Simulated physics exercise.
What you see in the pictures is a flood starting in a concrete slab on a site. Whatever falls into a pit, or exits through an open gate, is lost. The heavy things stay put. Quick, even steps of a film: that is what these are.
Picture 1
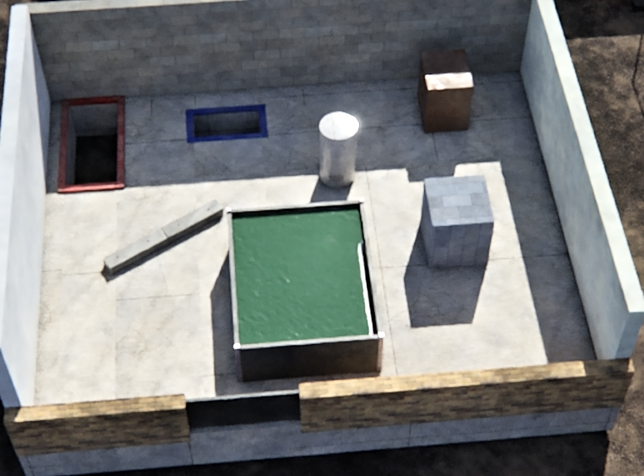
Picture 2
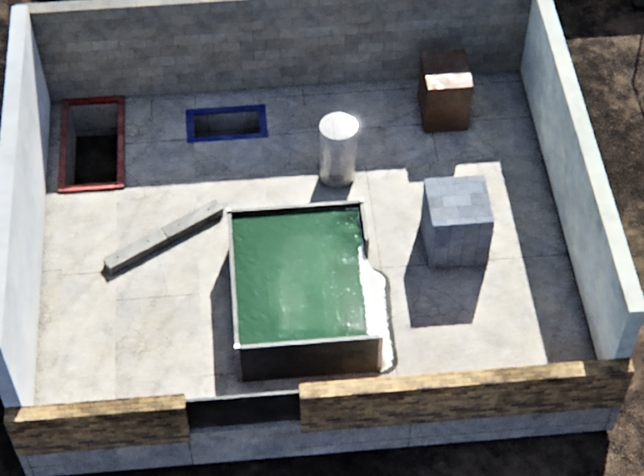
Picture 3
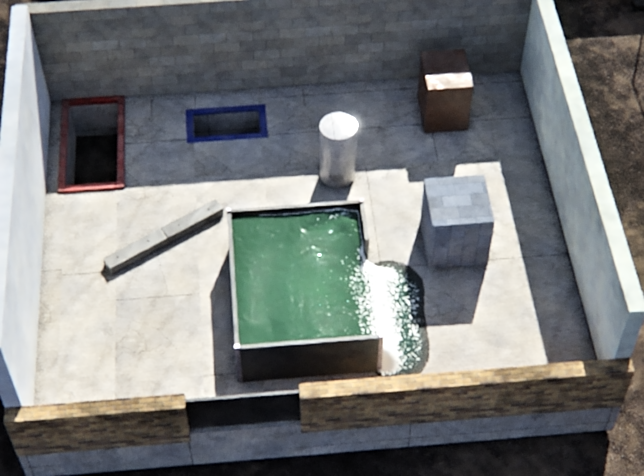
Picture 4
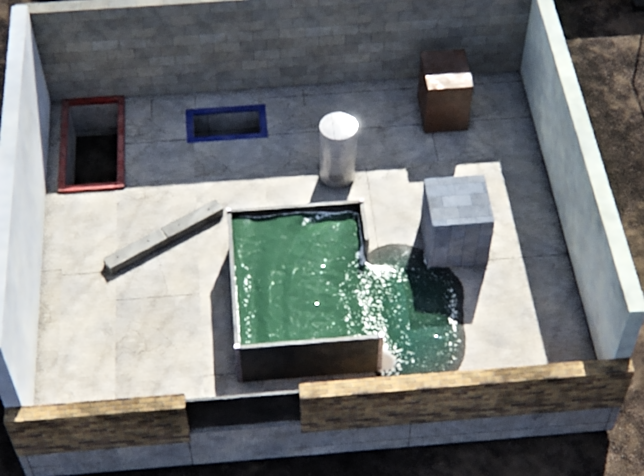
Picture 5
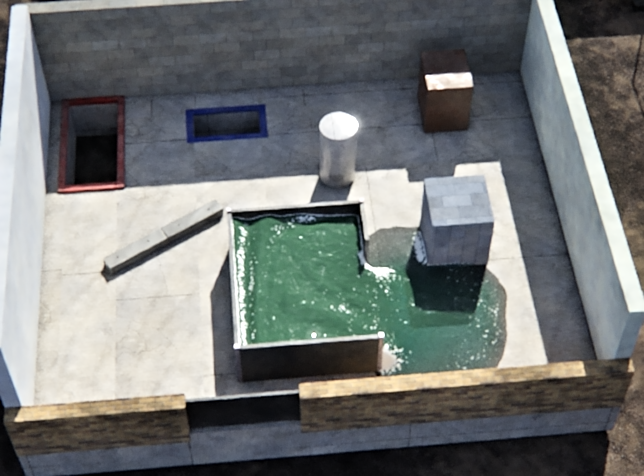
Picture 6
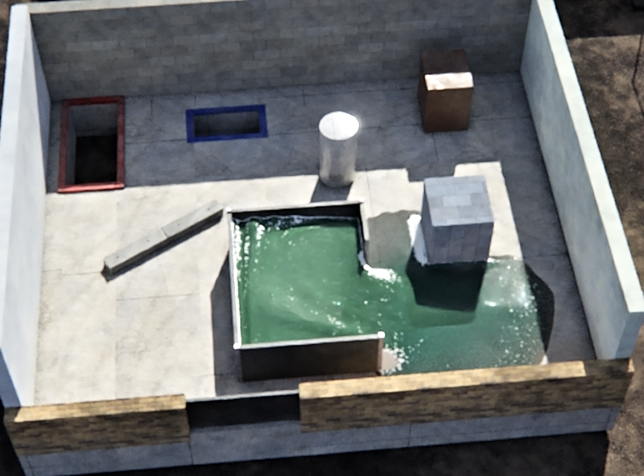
Green water pours from the tank's right side and spreads rightward around a gray block.
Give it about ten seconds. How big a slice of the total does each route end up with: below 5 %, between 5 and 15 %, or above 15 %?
As I see it, the gate is nearly idle - draining beneath five per cent; the blue pit is moderately busy - draining five to fifteen per cent; the red pit is nearly idle - draining beneath five per cent.
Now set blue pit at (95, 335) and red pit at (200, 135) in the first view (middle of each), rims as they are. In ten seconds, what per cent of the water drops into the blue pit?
Blue: 4 %.
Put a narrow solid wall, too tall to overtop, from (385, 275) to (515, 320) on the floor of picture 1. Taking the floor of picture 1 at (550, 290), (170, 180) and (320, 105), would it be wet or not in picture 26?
Point by point: First swamped, next spared, last spared.
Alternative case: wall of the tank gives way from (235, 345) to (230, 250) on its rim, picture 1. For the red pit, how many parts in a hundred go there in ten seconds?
That would be red at 25 percent.
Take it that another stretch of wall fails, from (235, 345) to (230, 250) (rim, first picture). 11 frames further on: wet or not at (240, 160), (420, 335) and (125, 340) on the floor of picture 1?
In the order asked: Out of reach, out of reach, sodden.
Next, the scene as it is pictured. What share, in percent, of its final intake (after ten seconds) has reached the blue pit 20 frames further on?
About 0 per cent.
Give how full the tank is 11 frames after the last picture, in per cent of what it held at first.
42 percent or thereabouts.
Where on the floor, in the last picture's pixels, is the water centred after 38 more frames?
Near pixel (415, 250).
A moment on, water covers 25 % of the floor; the gate 0 %, the blue pit 0 %, the red pit 0 %.
Next, water covers 30 % of the floor; the gate 0 %, the blue pit 0 %, the red pit 0 %.
Then, water covers 40 % of the floor; the gate 0 %, the blue pit 0 %, the red pit 0 %.
Later, water covers 70 % of the floor; the gate 0 %, the blue pit 2 %, the red pit 0 %.
In the end, water covers 95 % of the floor; the gate 0 %, the blue pit 9 %, the red pit 2 %.
